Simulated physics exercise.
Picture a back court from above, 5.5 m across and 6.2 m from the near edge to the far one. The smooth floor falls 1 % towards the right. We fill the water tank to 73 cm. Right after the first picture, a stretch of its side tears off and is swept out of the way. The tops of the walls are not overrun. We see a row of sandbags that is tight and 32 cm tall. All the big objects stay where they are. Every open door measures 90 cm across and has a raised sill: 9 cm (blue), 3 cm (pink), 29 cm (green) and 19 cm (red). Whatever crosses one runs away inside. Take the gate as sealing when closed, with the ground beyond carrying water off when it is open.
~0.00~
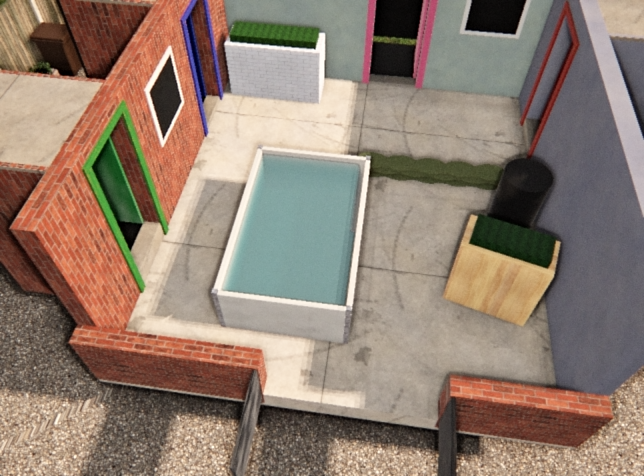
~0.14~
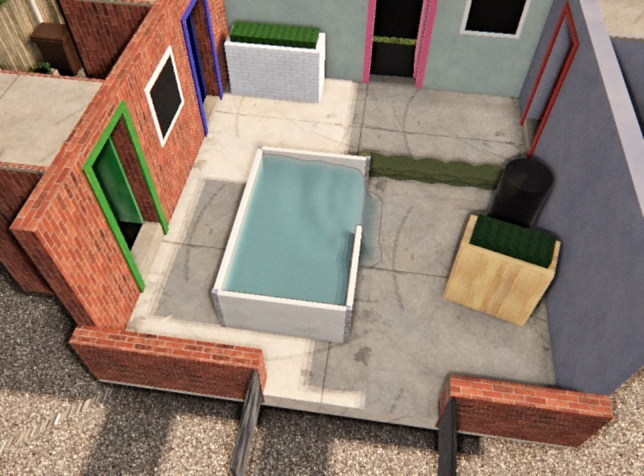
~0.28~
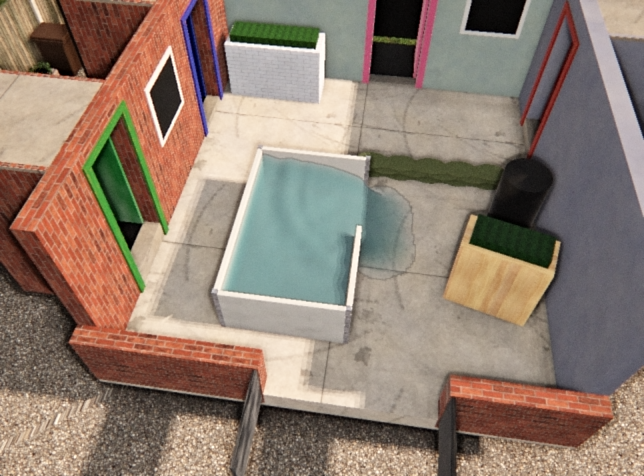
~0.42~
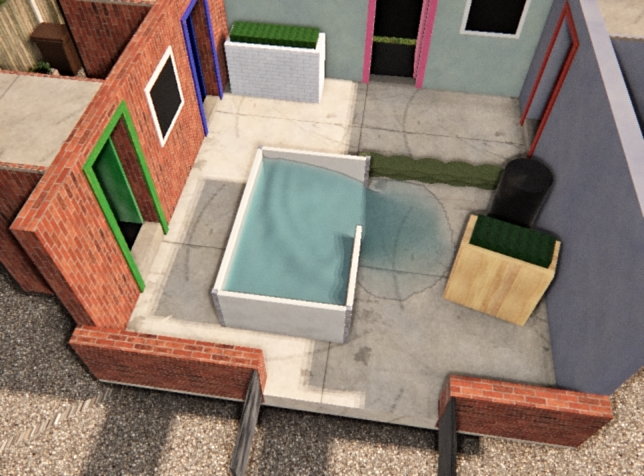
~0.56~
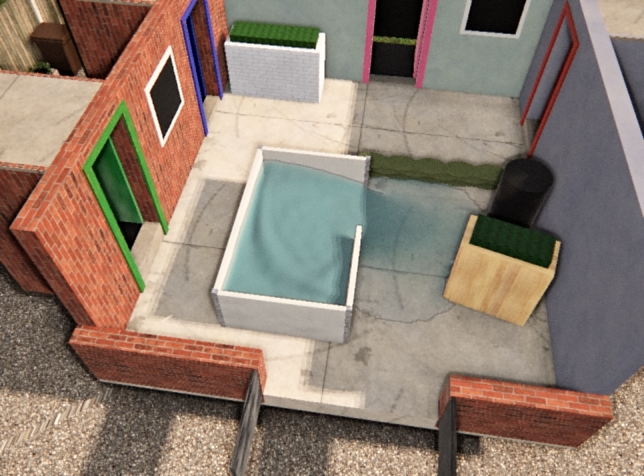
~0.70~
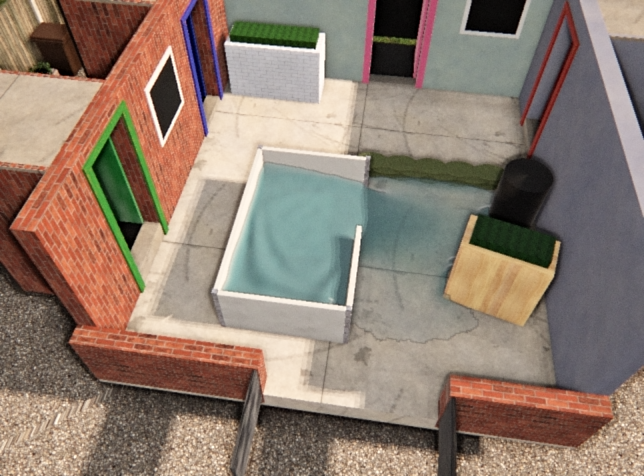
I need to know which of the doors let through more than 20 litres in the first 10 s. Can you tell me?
In the end blue door: Not over; pink door: Not over; green door: Not over; red door: Not over.
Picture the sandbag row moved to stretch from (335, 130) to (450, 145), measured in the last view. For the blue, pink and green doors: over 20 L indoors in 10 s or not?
So then blue is inside it, pink is beyond it and green is inside it.
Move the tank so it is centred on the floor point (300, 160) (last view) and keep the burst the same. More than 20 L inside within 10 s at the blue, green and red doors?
Measured against that limit, blue comes out short of it, green short of it and red beyond it.
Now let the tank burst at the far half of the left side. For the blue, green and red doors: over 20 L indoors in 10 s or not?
So blue tops it, green stays lower, red stays lower.
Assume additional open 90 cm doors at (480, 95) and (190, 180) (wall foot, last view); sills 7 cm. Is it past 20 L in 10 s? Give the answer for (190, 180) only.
At that door: Within the limit.
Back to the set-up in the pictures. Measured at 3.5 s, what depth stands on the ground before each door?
In cm: Blue 0, pink 1, green 0, red 4.
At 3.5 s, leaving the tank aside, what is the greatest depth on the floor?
Up to some 40 cm.
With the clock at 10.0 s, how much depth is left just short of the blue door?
4.5 cm.
After 1.4 s water covers 20 % of the floor and is deepest (62 cm) near (530, 230); blue door not reached, pink door not reached, green door not reached, red door not reached.
After 2.2 s water covers 30 % of the floor and is deepest (56 cm) near (527, 204); blue door not reached, pink door not reached, green door not reached, red door 7 cm at the sill, 0 L in.
After 3.5 s water covers 45 % of the floor and is deepest (40 cm) near (528, 212); blue door not reached, pink door not reached, green door not reached, red door 4 cm at the sill, 0 L in.
After 6.0 s water covers 75 % of the floor and is deepest (22 cm) near (472, 271); blue door 9 cm at the sill, 0 L in, pink door 2 cm at the sill, 0 L in, green door 2 cm at the sill, 0 L in, red door 3 cm at the sill, 0 L in.
After 10.0 s water covers 90 % of the floor and is deepest (14 cm) near (553, 416); blue door 4 cm at the sill, 1 L in, pink door 3 cm at the sill, 0 L in, green door 4 cm at the sill, 0 L in, red door 3 cm at the sill, 0 L in.
